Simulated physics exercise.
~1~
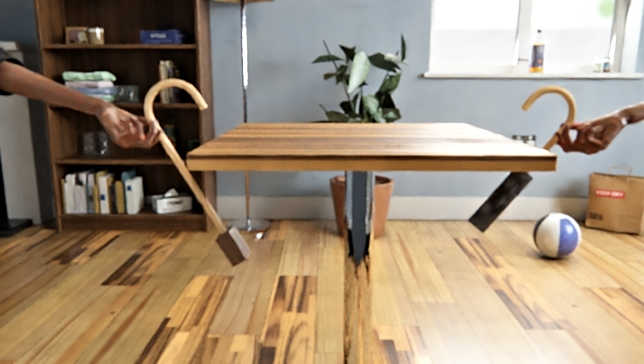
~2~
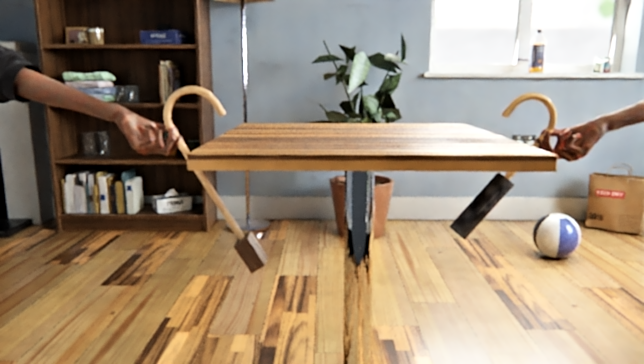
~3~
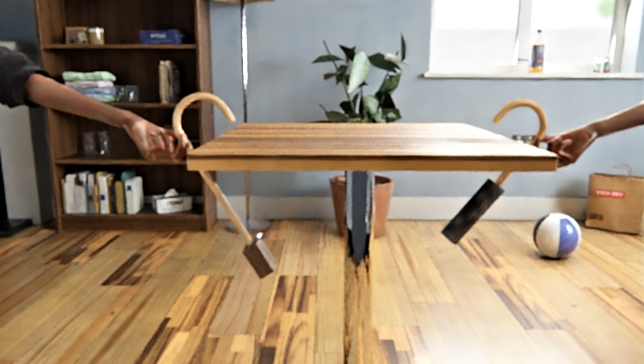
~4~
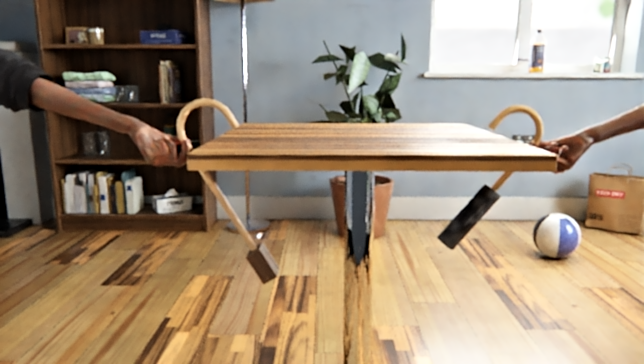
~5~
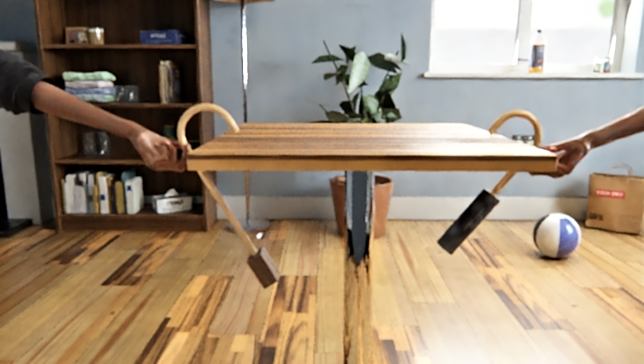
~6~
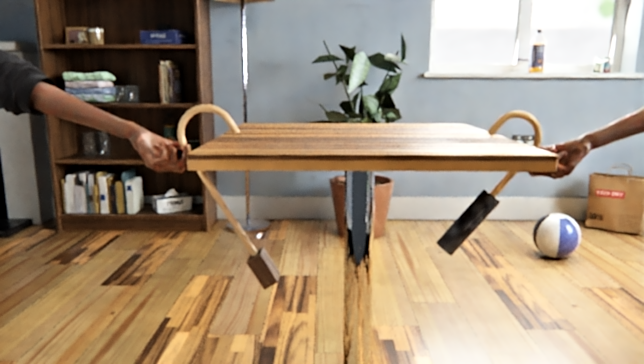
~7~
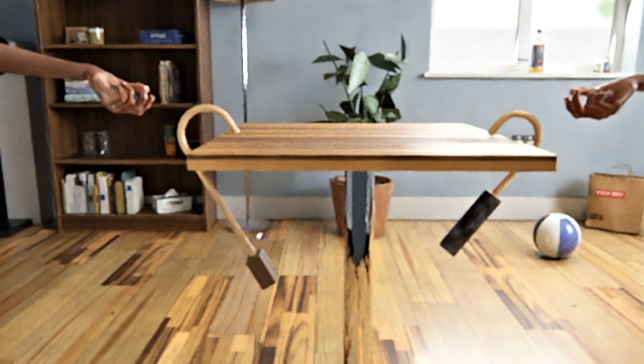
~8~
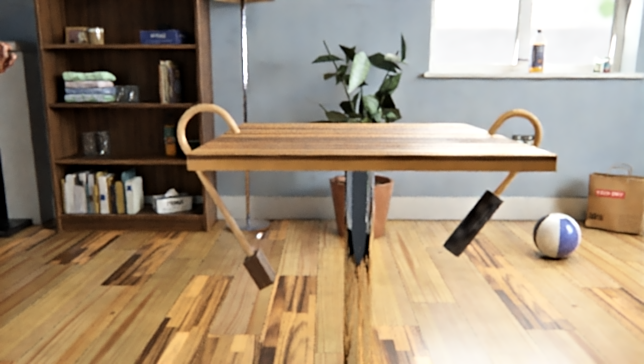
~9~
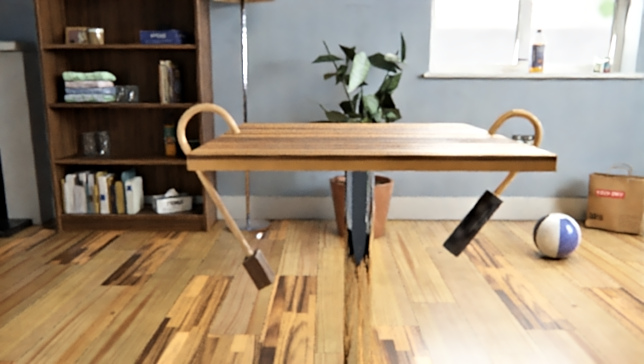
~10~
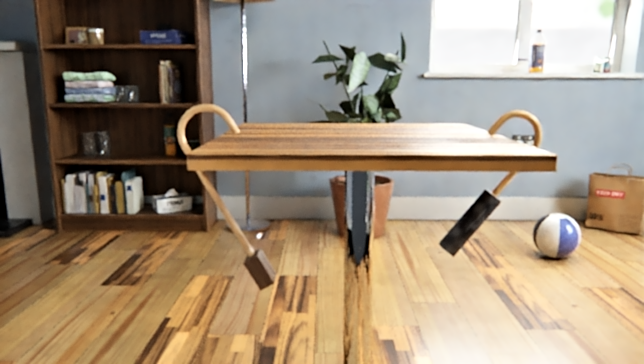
Two objects with curved wooden handles, a brown one on the left and a black one on the right, are held by a hand at either side of a wooden table. The hands bring them inward, the left object moving right and the right object moving left, until their hooks arch over the table's edges. Both are lowered slightly and settle, their blocky lower ends slanting beneath the tabletop. The hands linger at the edges, then let go and draw back out of view. Both objects stay hanging from the table, still, with a plant, bookshelf and ball behind.
